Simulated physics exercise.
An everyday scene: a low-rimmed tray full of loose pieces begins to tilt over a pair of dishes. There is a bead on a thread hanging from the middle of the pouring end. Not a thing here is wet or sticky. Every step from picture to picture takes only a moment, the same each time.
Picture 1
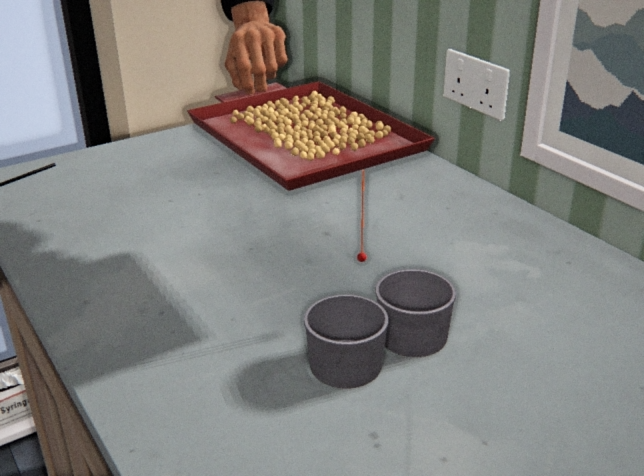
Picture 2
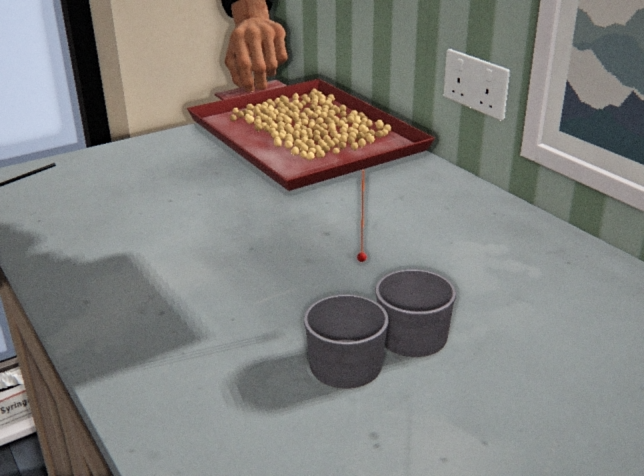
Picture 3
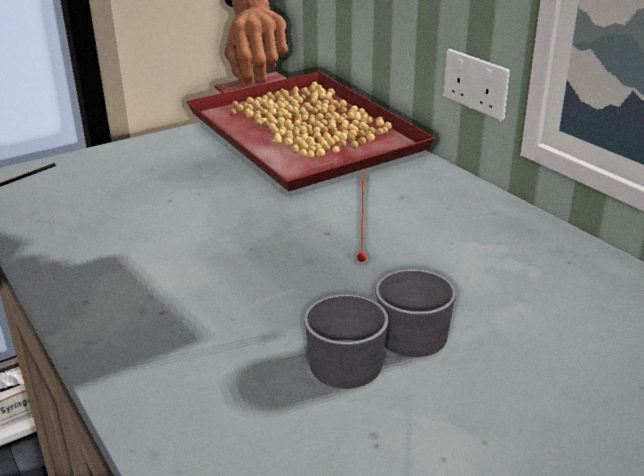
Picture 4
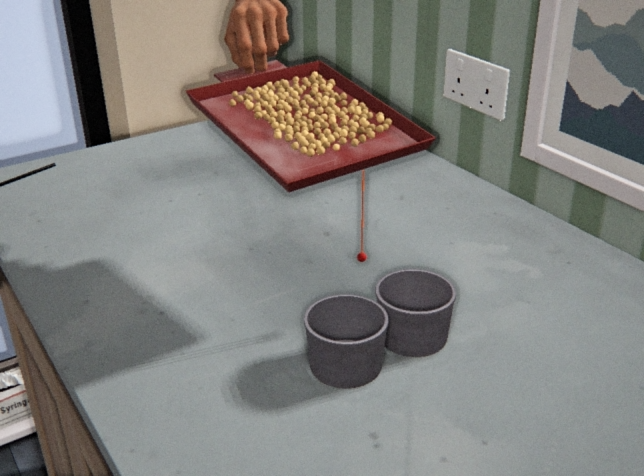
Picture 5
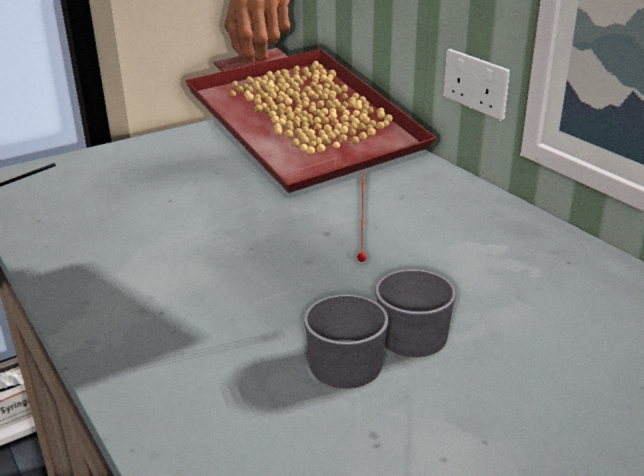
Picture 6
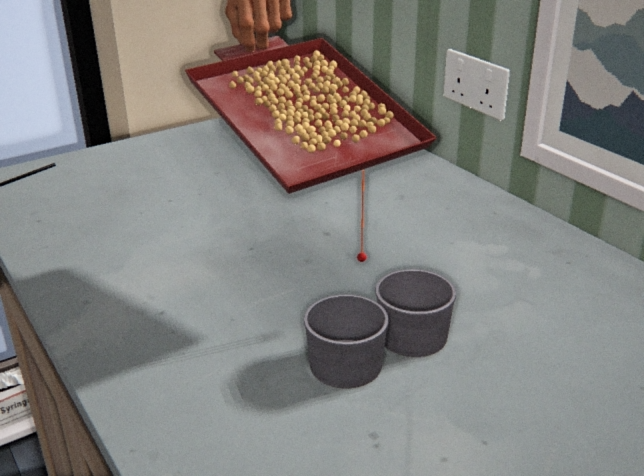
A red low-rimmed tray of pale yellow chickpeas is held by a hand above a grey-blue tabletop, seen from a raised angle beside a green striped wall with a socket and framed picture. Below it, a red bead hangs on a thread near two dark grey dishes standing side by side. The hand slowly raises the tray's far end, tilting it toward the dishes, while the camera stays still.
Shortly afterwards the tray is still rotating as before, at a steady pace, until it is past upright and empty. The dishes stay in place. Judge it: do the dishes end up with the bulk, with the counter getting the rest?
The greater share ends up in the dishes.
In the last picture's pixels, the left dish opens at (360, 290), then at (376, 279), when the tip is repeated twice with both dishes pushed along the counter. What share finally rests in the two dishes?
About 50 and 30 per cent respectively.
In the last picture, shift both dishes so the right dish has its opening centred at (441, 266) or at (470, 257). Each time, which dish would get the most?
Taking the places in turn, it's the left side and then the left side.
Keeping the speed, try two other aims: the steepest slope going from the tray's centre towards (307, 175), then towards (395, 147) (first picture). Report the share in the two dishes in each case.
First case about 20 percent; second case about 0 percent.
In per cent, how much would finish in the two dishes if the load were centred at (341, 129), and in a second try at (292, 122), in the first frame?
First case: Close to 70 %; second case: Close to 60 %.
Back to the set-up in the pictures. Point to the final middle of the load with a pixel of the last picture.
Last view, resting centre - approx. (358, 350).
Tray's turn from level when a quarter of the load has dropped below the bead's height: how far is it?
Near 100 degrees.
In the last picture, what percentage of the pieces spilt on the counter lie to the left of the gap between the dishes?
I make it about 80 percent or so.
Soon after the last picture, tray tipped steeply; nearly all on the tray; a stray few in the left dish; a small part in the air.
A little later, tray tipped past a quarter turn; about a quarter on the tray; a small part in the left dish; a small part in the right dish; a small part outside both; about half in the air.
Later still, tray tipped past a quarter turn; about a third in the left dish; about a third in the right dish; about a third outside both.
At rest, tray tipped past a quarter turn; about a third in the left dish; about a third in the right dish; about a third outside both.
